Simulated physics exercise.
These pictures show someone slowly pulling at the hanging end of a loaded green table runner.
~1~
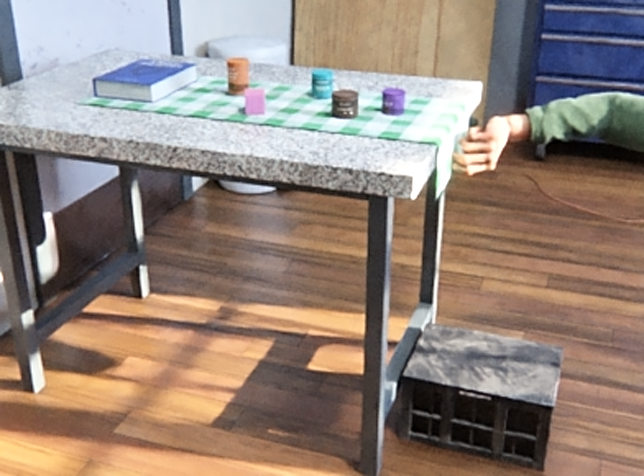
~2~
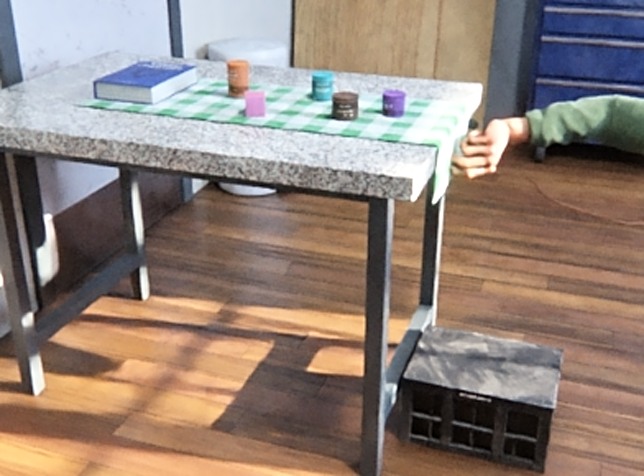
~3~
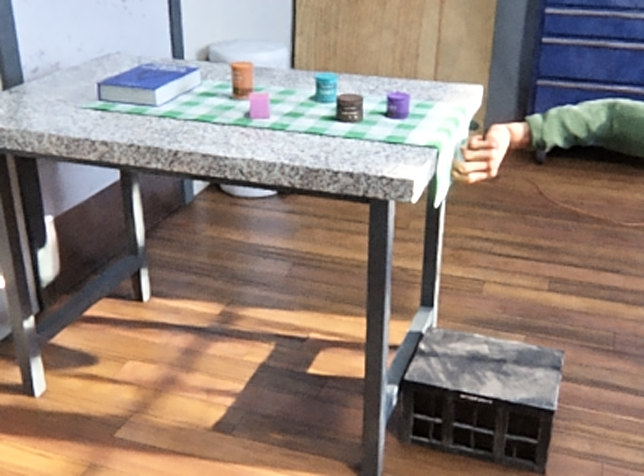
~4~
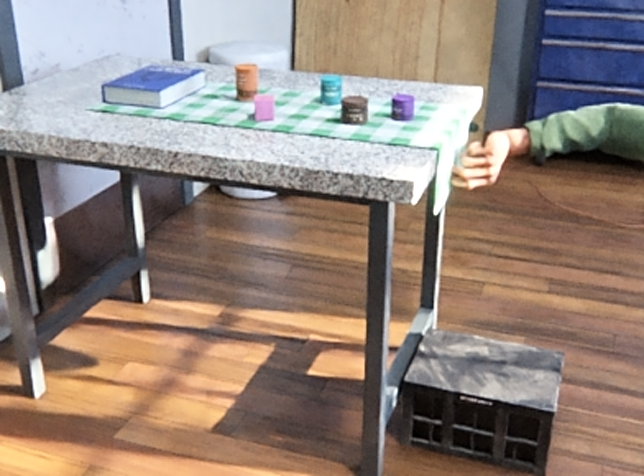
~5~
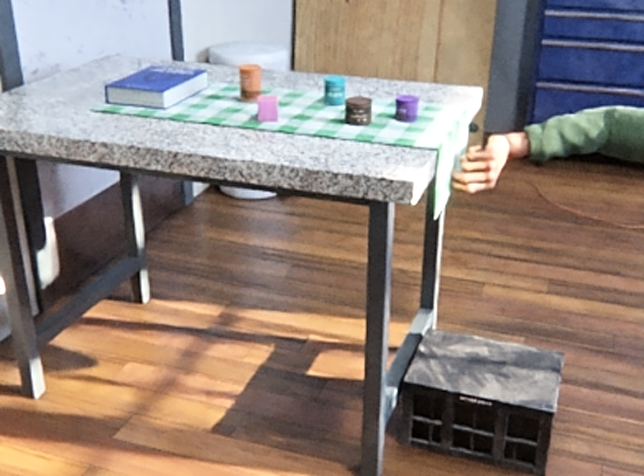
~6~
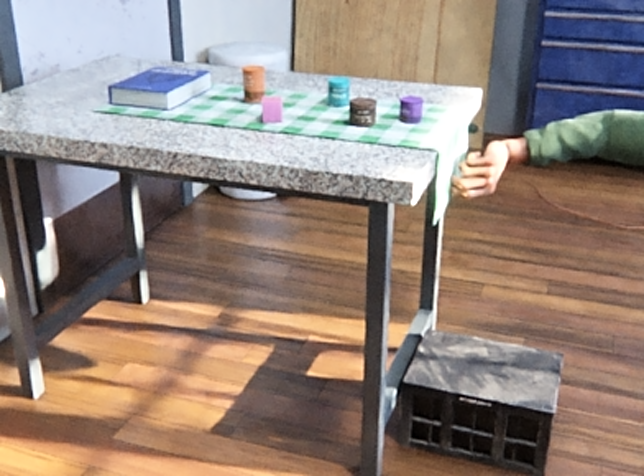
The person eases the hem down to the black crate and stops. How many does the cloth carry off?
The workbench loses four.
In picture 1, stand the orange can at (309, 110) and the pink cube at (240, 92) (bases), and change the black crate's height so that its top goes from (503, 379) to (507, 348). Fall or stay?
The orange can falls; the pink cube does not fall.
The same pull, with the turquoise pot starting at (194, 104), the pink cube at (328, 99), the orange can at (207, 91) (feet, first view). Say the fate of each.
The turquoise pot keeps its place on top, the pink cube falls, the orange can stays on.
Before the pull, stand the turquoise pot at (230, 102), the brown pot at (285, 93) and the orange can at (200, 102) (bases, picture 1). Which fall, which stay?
The turquoise pot does not fall, the brown pot is carried off, the orange can remains up.
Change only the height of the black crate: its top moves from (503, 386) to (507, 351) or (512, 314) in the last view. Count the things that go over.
It would be 3 and 2.
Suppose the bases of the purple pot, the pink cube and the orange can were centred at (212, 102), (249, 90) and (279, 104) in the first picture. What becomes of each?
The purple pot keeps its place on top, the pink cube holds on, the orange can falls.
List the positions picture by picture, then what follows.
Hem (435, 202); purple pot (394, 91); brown pot (345, 93); turquoise pot (322, 72); pink cube (255, 91); orange can (238, 60); top of the crate (503, 379), in the first frame.
Hem (432, 204); purple pot (394, 93), in the second frame.
Hem (436, 209); brown pot (350, 97), in the third frame.
Hem (435, 216); turquoise pot (332, 78); top of the crate (504, 384), in the fourth frame.
Hem (435, 220); pink cube (268, 98), in the fifth frame.
Hem (433, 226); purple pot (412, 99); brown pot (363, 101); turquoise pot (339, 80); pink cube (272, 99); orange can (253, 68), in the sixth frame.
Soon after, hem near (448, 245); purple pot gone.
After that, hem near (446, 296); purple pot and brown pot gone.
And then, hem near (444, 345); purple pot, brown pot and turquoise pot gone.
In the end, hem on the crate; purple pot, brown pot, turquoise pot and pink cube gone. The count of fallen things is four.
